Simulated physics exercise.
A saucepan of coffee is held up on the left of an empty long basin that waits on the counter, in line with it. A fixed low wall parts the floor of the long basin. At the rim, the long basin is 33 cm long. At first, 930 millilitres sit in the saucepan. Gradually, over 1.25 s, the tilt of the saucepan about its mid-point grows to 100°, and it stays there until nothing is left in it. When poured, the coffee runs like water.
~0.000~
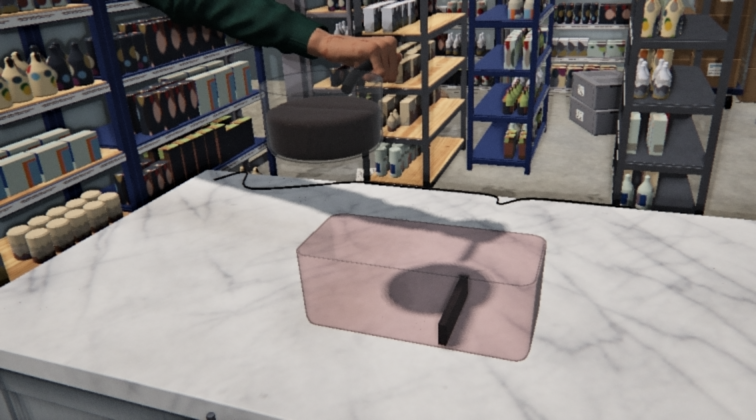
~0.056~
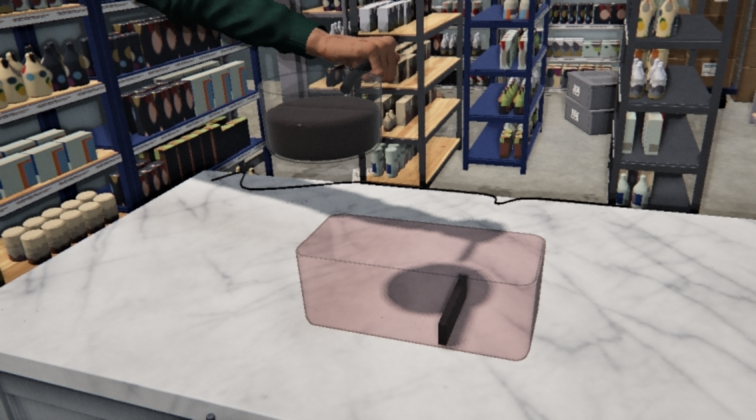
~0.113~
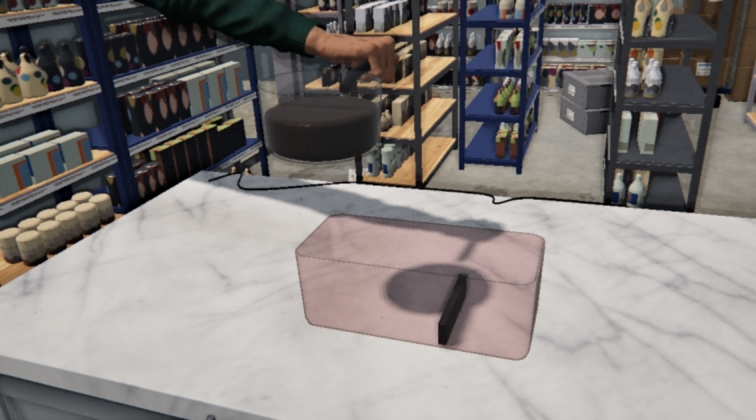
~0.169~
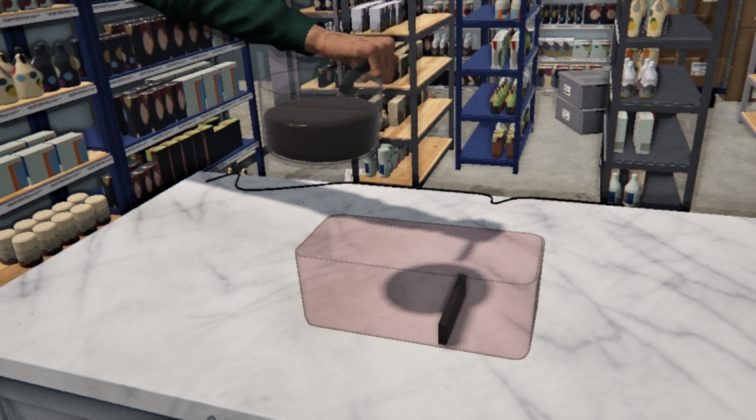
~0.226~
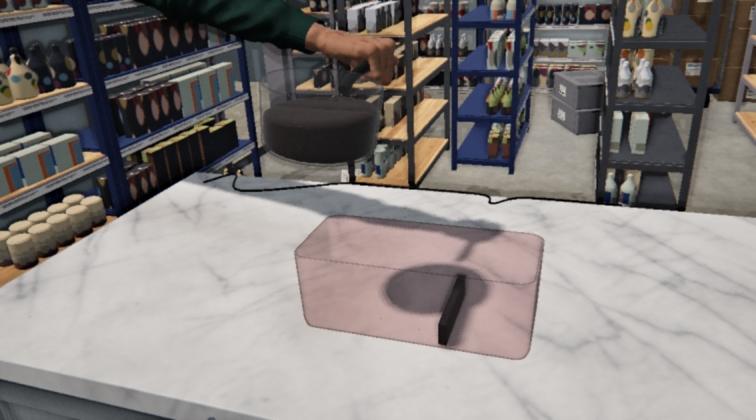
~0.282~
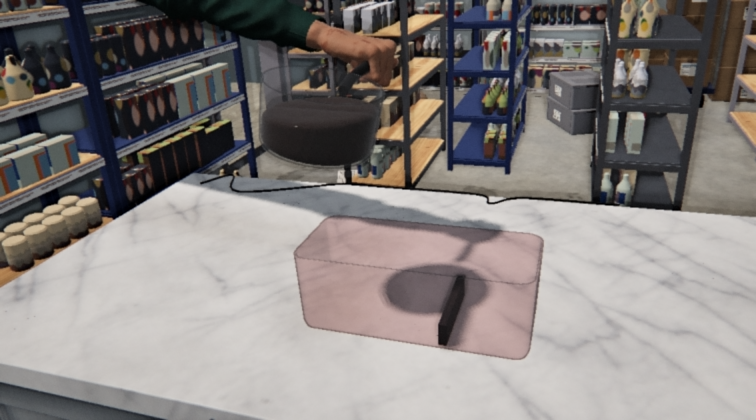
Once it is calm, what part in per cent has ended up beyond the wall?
About 18 per cent ends up there.
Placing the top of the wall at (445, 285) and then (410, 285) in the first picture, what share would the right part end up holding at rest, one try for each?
In order, 25 and 80 per cent.
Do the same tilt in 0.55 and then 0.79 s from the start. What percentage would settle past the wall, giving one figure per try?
Respectively about 20 and 15 percent.
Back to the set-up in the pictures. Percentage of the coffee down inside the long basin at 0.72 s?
About 2 per cent.
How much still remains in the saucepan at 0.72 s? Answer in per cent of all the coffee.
Still held: Roughly 76 % of the total.
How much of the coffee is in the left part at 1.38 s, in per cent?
The left part holds close to 76 per cent.
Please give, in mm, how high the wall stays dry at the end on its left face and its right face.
It's around 8 mm on the left side and around 22 mm on the right side.
By 0.72 s the tilt is 62° and 76 per cent is still to pour, 2 is left of the wall and 0 right of it.
By 1.04 s the tilt is 94° and 21 per cent is still to pour, 45 is left of the wall and 15 right of it.
By 1.38 s the tilt is 100° and 3 per cent is still to pour, 76 is left of the wall and 17 right of it.
By 1.75 s the tilt is 100° and 0 per cent is still to pour, 80 is left of the wall and 18 right of it.
At rest 80 per cent lies left of the wall, 18 right of it and 2 outside.
